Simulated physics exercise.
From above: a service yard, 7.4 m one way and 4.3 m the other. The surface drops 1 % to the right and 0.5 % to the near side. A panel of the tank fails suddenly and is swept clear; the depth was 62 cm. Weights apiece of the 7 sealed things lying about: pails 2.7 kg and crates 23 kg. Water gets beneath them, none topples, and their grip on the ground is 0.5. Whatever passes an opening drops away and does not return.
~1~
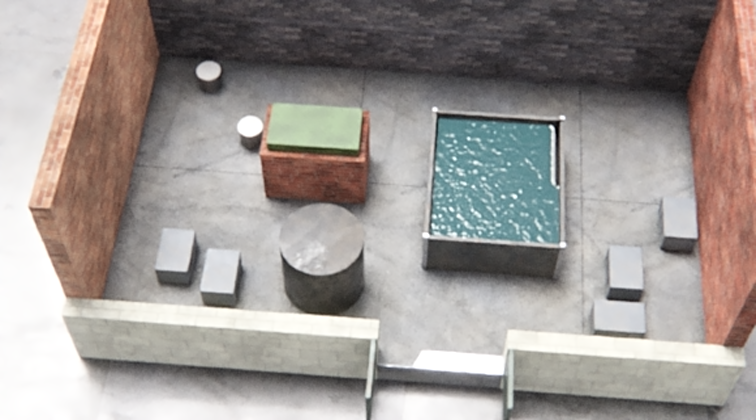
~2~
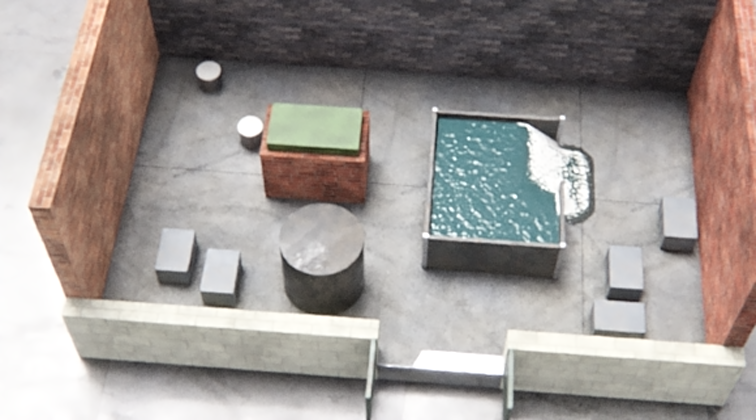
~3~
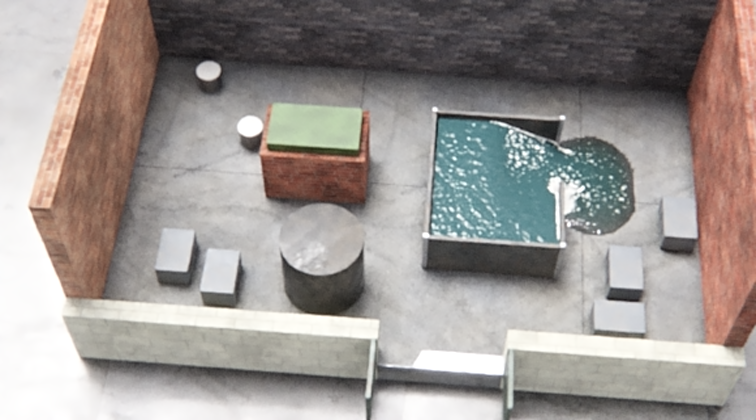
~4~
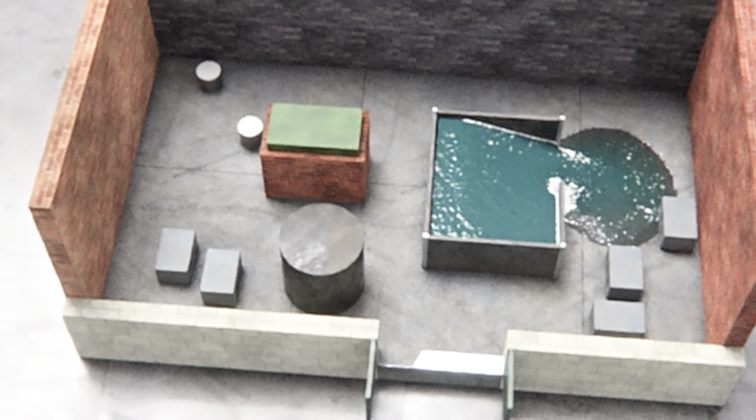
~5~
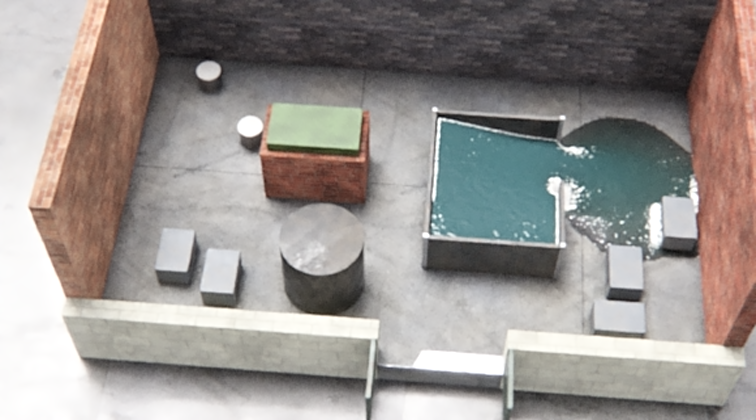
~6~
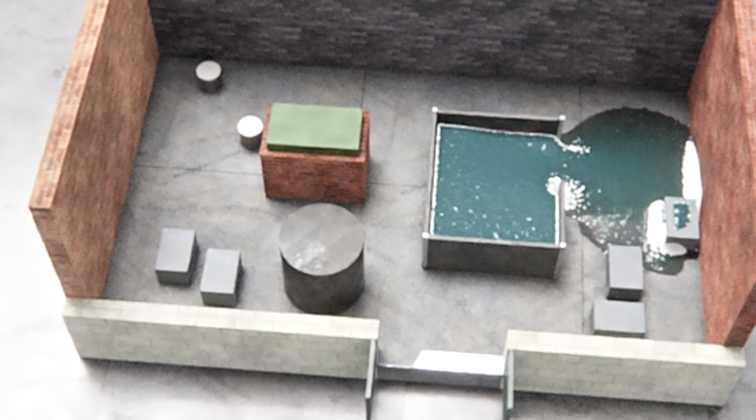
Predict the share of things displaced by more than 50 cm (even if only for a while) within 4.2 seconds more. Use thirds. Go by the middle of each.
It is one to two thirds.
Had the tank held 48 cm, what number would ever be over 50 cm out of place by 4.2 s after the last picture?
In that case 2 of them.
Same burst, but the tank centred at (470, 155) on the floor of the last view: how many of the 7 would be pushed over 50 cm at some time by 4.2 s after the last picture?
In that case 3 of them.
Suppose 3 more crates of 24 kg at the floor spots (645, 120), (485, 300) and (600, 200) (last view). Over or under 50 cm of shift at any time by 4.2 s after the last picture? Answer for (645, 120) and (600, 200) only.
In that order: Over, over.
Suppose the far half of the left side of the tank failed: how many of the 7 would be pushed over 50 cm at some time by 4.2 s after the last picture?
In that case 2 of them.
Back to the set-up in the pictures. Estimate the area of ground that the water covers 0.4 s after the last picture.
Some 8.0 m2.
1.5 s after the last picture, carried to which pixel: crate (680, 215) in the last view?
Around (668, 309).
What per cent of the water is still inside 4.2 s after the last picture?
About 100 per cent.
Then, 0.4 s after the last picture 0 of 7 are over 50 cm from their spots; 0 afloat.
Then, 1.5 s after the last picture 1 of 7 are over 50 cm from their spots; 0 afloat.
Then, 2.8 s after the last picture 2 of 7 are over 50 cm from their spots; 1 afloat.
Then, 4.2 s after the last picture 3 of 7 are over 50 cm from their spots, and 3 have been at some point; 0 afloat.
